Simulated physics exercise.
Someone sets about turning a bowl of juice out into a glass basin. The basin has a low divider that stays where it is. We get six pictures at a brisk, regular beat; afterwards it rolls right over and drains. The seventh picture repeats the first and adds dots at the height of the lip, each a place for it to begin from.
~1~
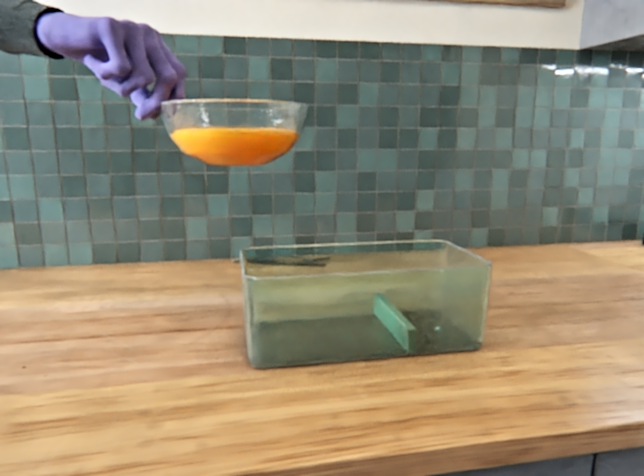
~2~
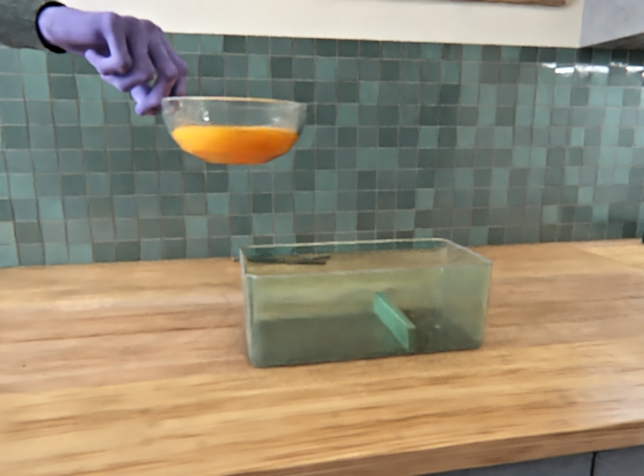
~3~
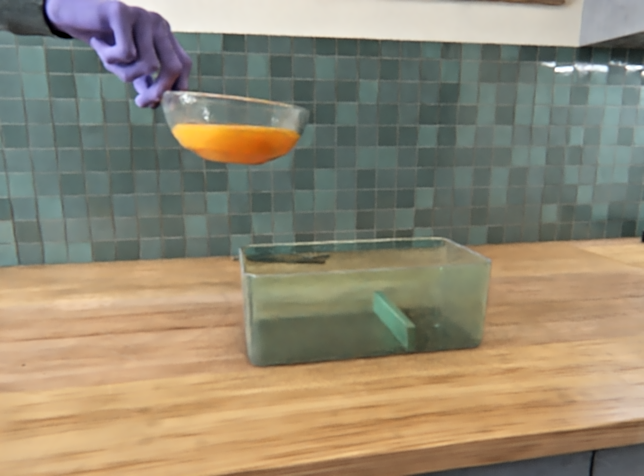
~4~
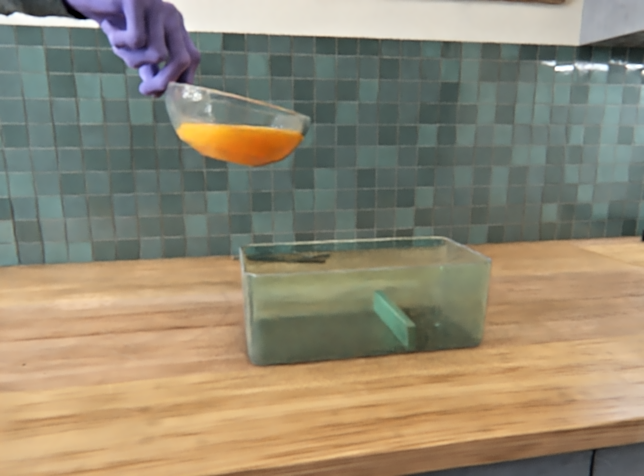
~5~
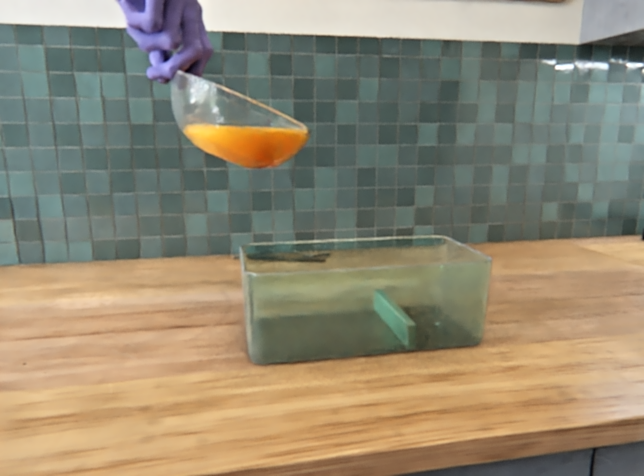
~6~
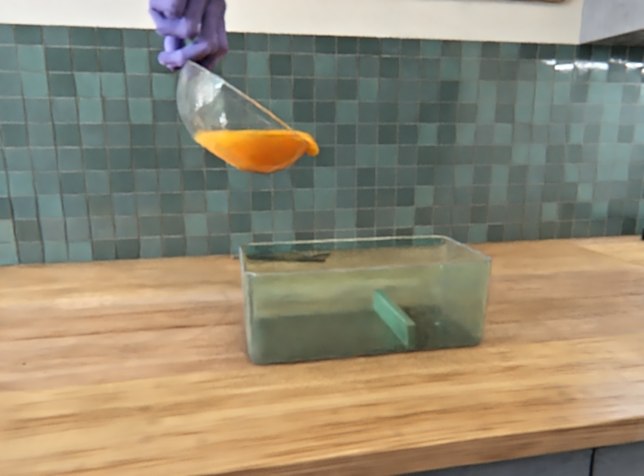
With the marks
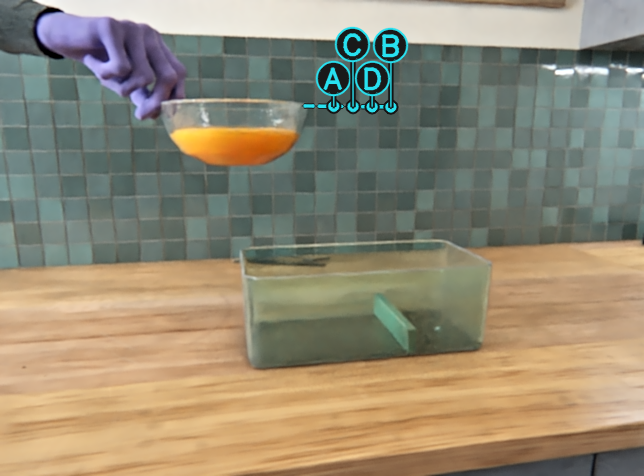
A purple-gloved hand holds a clear glass bowl of orange juice at the upper left, above a wooden counter backed by green tiles, seen from the front by a still camera. Below it sits a rectangular, greenish glass basin with a small green divider inside. The hand rises and shifts right, tipping the bowl steadily rightward until juice slips over its lip.
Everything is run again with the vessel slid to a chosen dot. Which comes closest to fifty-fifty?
D is best.
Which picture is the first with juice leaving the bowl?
In picture 6.
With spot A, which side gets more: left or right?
The left side.
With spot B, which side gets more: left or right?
The right side.
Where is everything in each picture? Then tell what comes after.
Upright, lip at (304, 105); basin from (249, 366) to (481, 346); top of the wall at (393, 309); nothing has left yet, in the first picture.
Upright, lip at (305, 106); nothing has left yet, in the second picture.
Tipped about 6°, lip at (306, 111); nothing has left yet, in the third picture.
Tipped about 13°, lip at (308, 119); nothing has left yet, in the fourth picture.
Tipped about 23°, lip at (309, 131); nothing has left yet, in the fifth picture.
Tipped about 35°, lip at (307, 145); juice is over the lip, down to (313, 152), in the sixth picture.
On the marked copy, A at (333, 106); B at (390, 107); C at (353, 106); D at (372, 106).
If A is chosen, about 91 % ends left of the wall and 8 % right of it.
If B is chosen, about 29 % ends left of the wall and 70 % right of it.
If C is chosen, about 65 % ends left of the wall and 34 % right of it.
If D is chosen, about 43 % ends left of the wall and 56 % right of it.
